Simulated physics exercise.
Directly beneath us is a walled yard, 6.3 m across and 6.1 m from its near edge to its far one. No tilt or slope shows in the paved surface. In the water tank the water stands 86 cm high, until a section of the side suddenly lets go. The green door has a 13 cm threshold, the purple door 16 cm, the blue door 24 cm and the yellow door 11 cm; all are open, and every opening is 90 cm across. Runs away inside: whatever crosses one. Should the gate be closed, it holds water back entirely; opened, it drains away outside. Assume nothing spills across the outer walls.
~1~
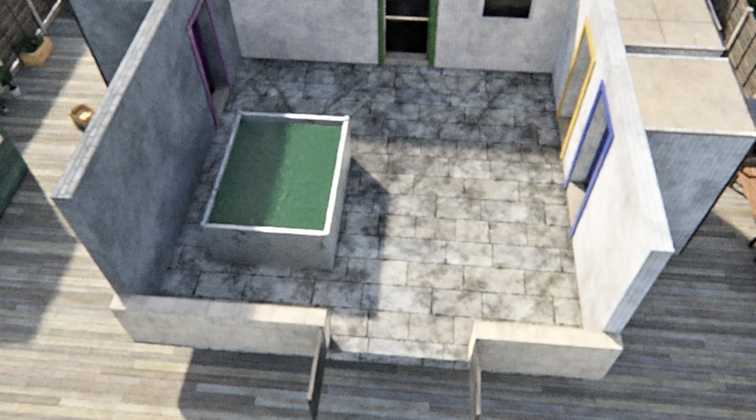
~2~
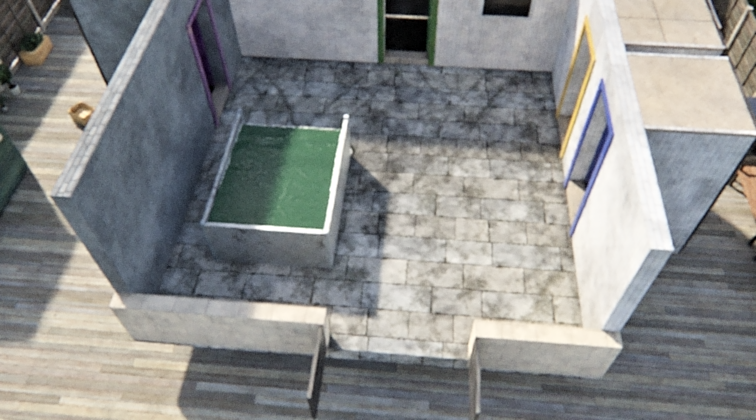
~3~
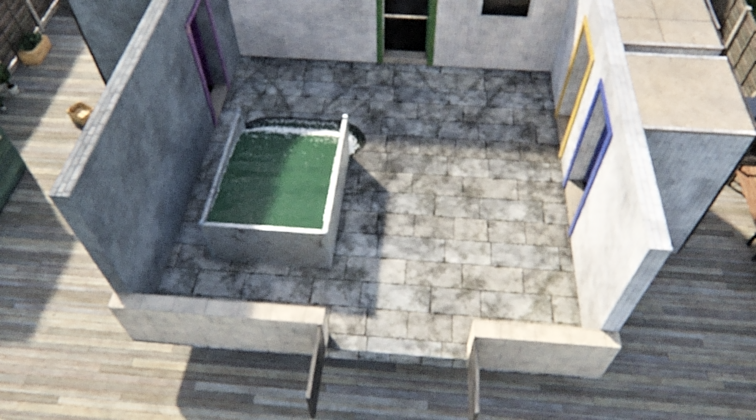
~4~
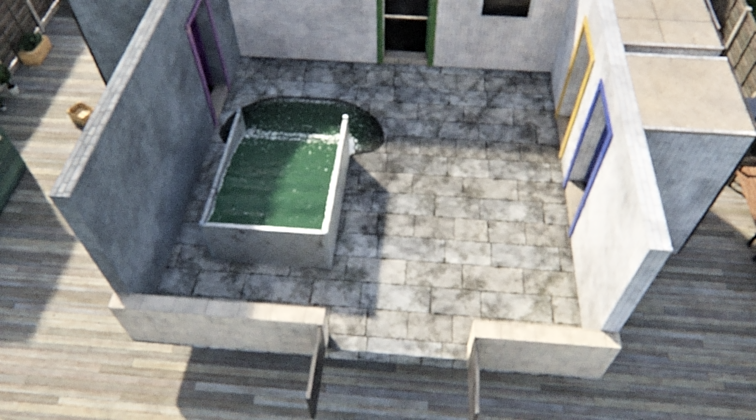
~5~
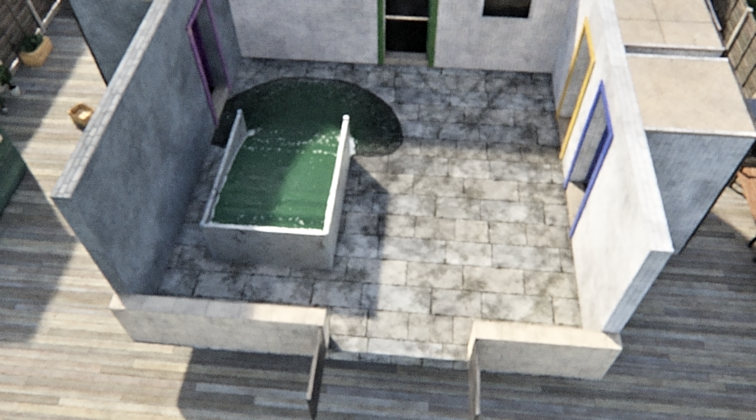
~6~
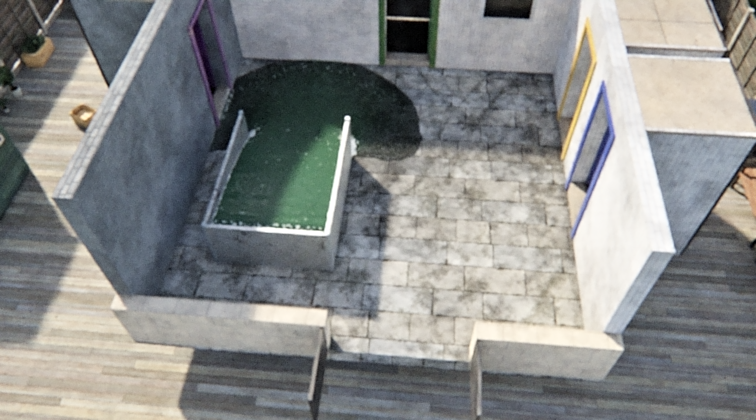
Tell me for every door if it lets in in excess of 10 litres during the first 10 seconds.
Green door: Surplus; purple door: Surplus; blue door: Short; yellow door: Surplus.
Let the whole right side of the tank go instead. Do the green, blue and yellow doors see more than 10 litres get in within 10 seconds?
The green door comes out less than that, the blue door more than that and the yellow door more than that.
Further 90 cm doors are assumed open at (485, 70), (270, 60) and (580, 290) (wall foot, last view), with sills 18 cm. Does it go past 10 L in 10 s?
Note, doorways in listed order: Stays short, goes beyond, stays short.
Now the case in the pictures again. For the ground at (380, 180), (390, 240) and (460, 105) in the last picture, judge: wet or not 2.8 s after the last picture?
Listed in turn: Spared so far / spared so far / swamped.
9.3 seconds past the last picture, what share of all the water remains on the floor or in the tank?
82 %.
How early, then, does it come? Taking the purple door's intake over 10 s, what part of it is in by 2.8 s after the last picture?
Roughly 85 percent is in by then.
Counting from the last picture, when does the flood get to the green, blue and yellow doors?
So green at 0.2 s, blue at 2.8 s, and yellow at 2.0 s.
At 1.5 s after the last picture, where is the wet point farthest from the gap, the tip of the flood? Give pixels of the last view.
About (552, 78) in the last view.
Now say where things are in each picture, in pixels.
The water tank at (280, 172) is whole and still, 86 cm deep, in the first frame.
The front is at a hidden place, 1.0 m from the gap on the water tank's far side; 0.4 m2 of floor is under water; 86 cm left at the back of the water tank, in the second frame.
Water pours out on the water tank's far side and has run 1.2 m, to (360, 136); typically 14 cm deep outside, 86 cm at the water tank's back, in the third frame.
The front is at a hidden place, 1.6 m from the gap on the water tank's far side; 3.3 m2 of floor is under water; 84 cm left at the back of the water tank, in the fourth frame.
The front is at (275, 82), 2.1 m from the gap on the water tank's far side; 5.5 m2 of floor is under water; 77 cm left at the back of the water tank, in the fifth frame.
Water pours out on the water tank's far side and has run 2.7 m, to (295, 61); typically 7 cm deep outside, 72 cm at the water tank's back, in the sixth frame.
Then, 0.7 s after the last picture water covers 30 % of the floor and is deepest (56 cm) near (242, 62); green door 23 cm at the sill, 6 L in, purple door 19 cm at the sill, 0 L in, blue door not reached, yellow door not reached.
Then, 1.5 s after the last picture water covers 35 % of the floor and is deepest (48 cm) near (310, 71); green door 26 cm at the sill, 45 L in, purple door 27 cm at the sill, 10 L in, blue door not reached, yellow door not reached.
Then, 2.8 s after the last picture water covers 50 % of the floor and is deepest (33 cm) near (534, 77); green door 18 cm at the sill, 92 L in, purple door 25 cm at the sill, 91 L in, blue door 3 cm at the sill, 0 L in, yellow door 18 cm at the sill, 4 L in.
Then, 5.3 s after the last picture water covers 85 % of the floor and is deepest (24 cm) near (585, 355); green door 10 cm at the sill, 101 L in, purple door 11 cm at the sill, 109 L in, blue door 11 cm at the sill, 0 L in, yellow door 17 cm at the sill, 74 L in.
Then, 9.3 s after the last picture water covers 100 % of the floor and is deepest (14 cm) near (559, 353); green door 7 cm at the sill, 101 L in, purple door 6 cm at the sill, 109 L in, blue door 6 cm at the sill, 0 L in, yellow door 8 cm at the sill, 94 L in.
